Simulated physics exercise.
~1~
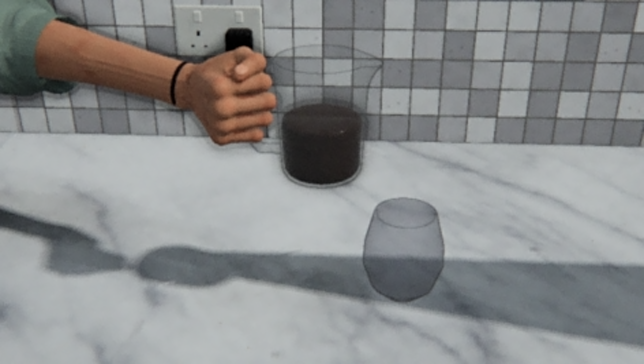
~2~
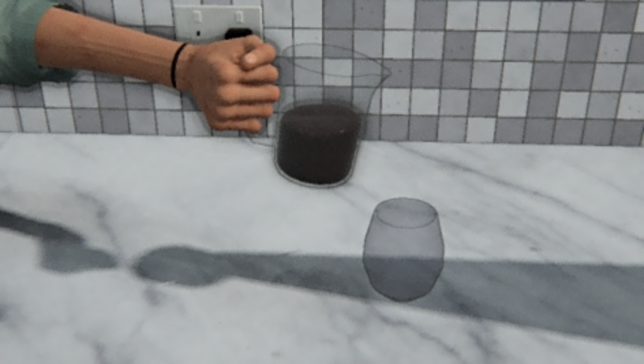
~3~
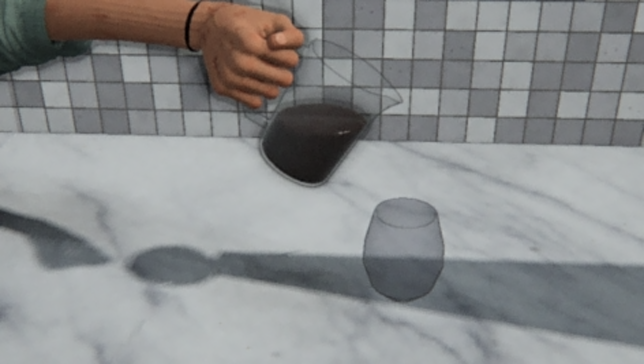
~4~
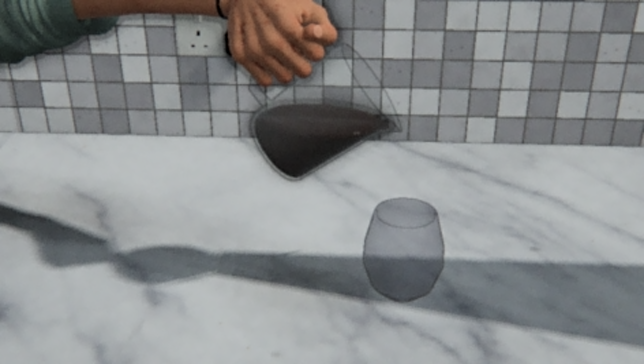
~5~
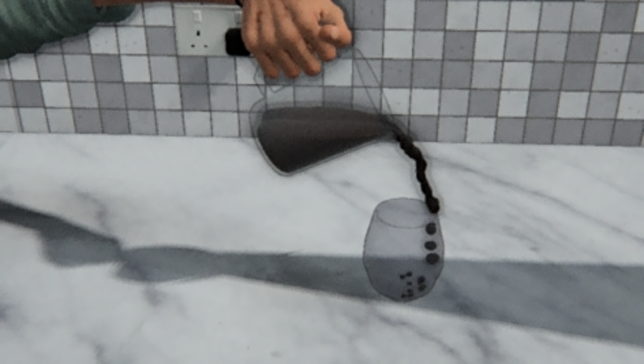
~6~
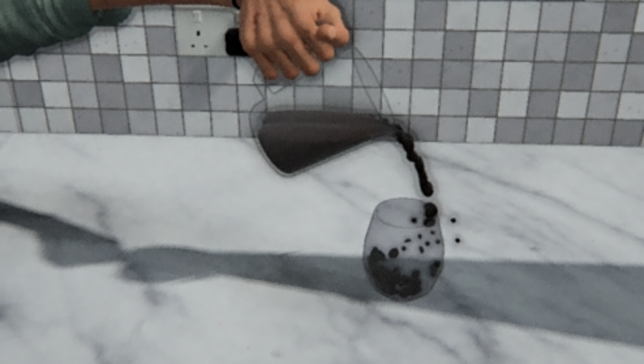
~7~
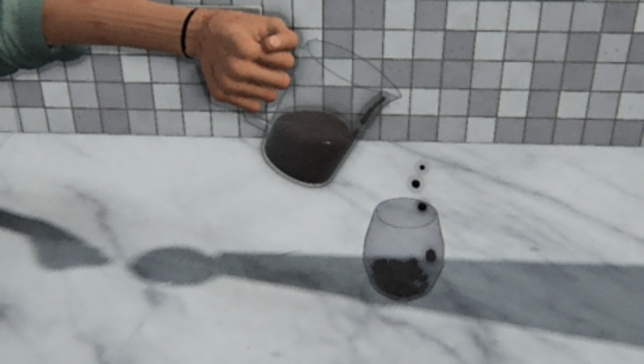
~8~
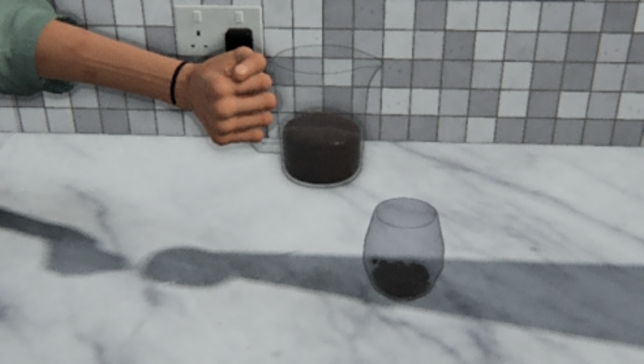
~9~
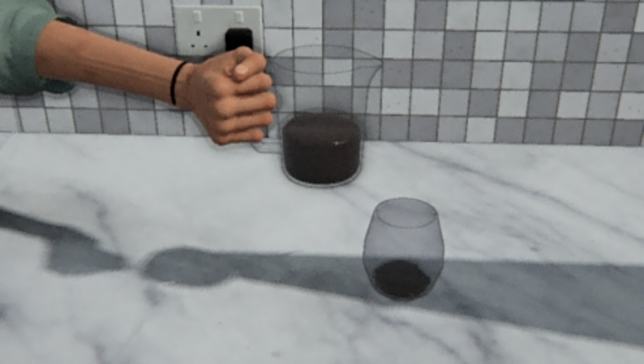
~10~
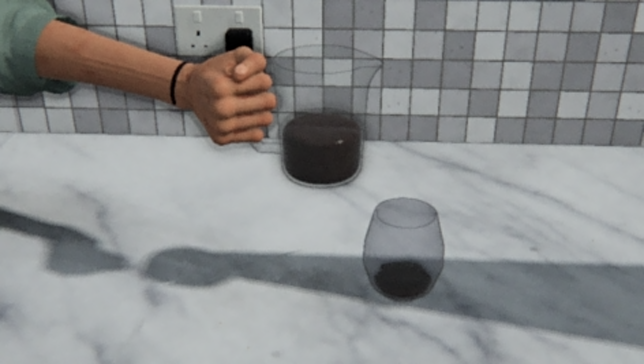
A clear pitcher of very dark liquid stands toward the back of a white marble counter, seen from slightly above, with grey and white mosaic tiles and a wall socket behind. A fist at the end of a green-sleeved arm is beside it at the left, and an empty stemless glass sits nearer, to the right. The pitcher tips gradually rightward as the hand moves with it. A dark stream falls into the glass, breaking into drops, a few outside the rim. The pitcher swings upright, still holding much of its liquid, and a shallow dark pool settles in the glass.
